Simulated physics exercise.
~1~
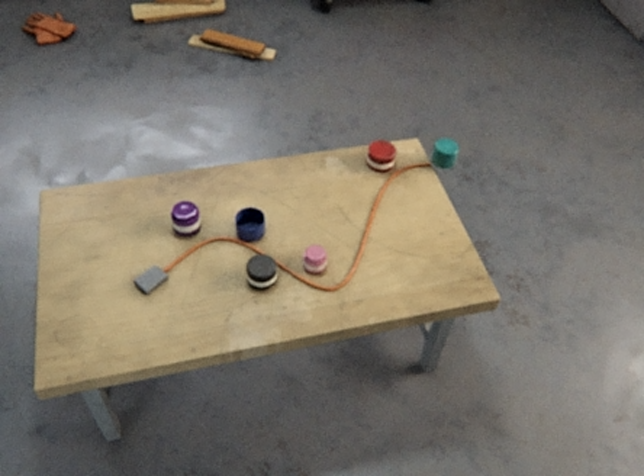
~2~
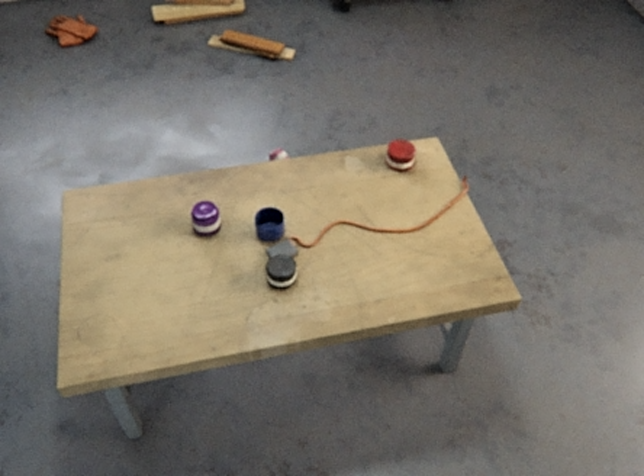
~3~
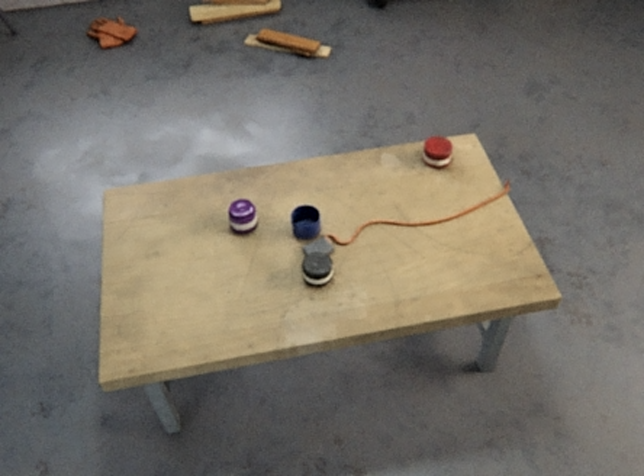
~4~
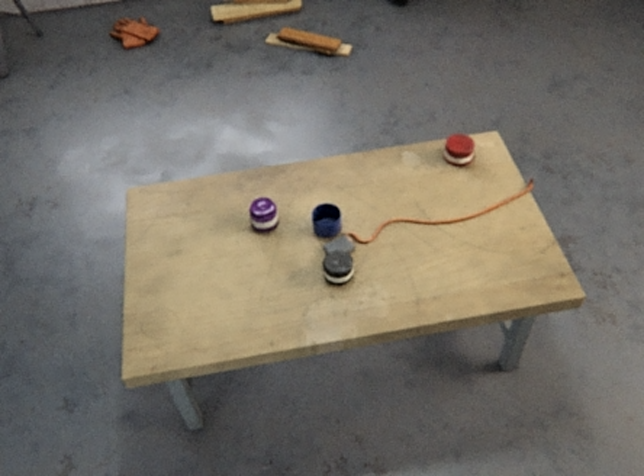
An orange cable winds across a pale wooden table on a grey floor, seen from above, running from a small grey phone at the left to a teal speaker at the far right corner. Purple and pink jars, a blue cup, a black canister and a red tin stand around it. The cable slides right, dragging the phone with it, and the teal speaker disappears over the edge. The pink jar is knocked toward the back edge and drops off too. Finally the phone rests against the black canister, the cable's tail reaches the right edge, and the others still stand.
